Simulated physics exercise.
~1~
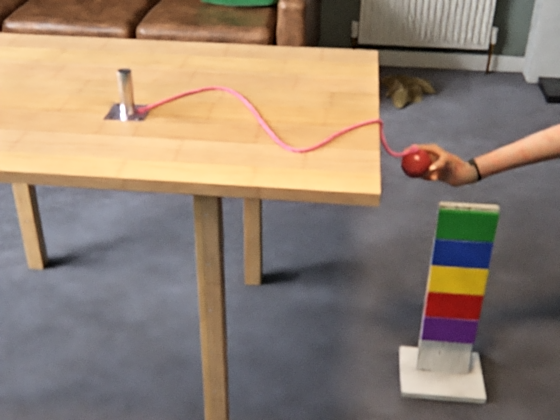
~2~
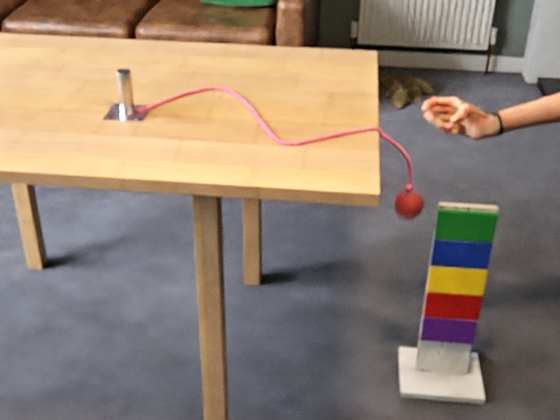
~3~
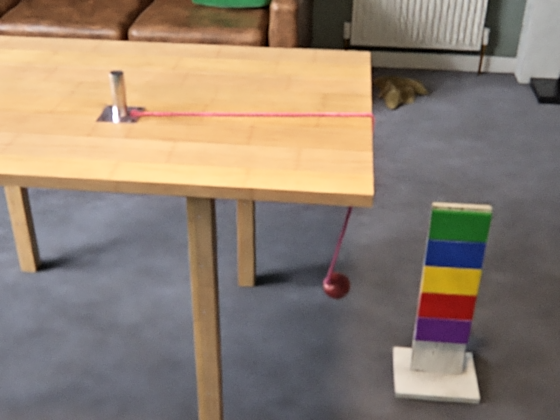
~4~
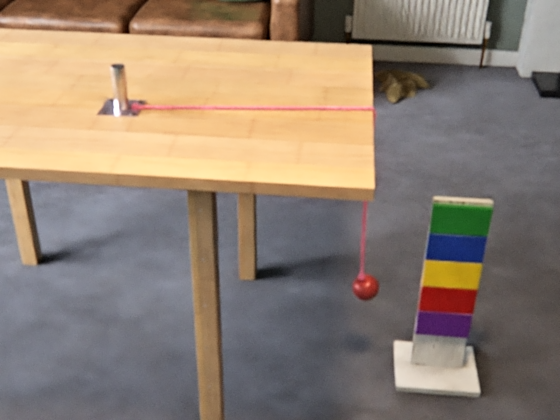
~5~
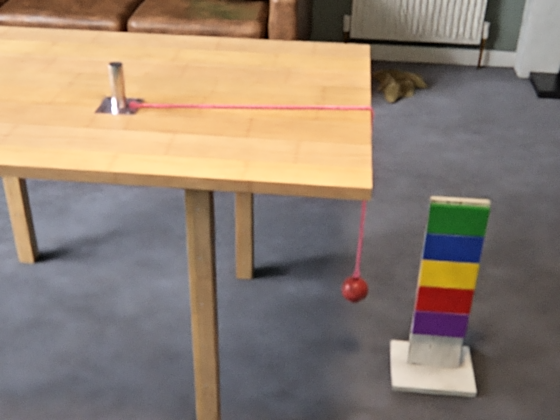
A red ball on a cord drops from a hand, swings, and hangs level with red.
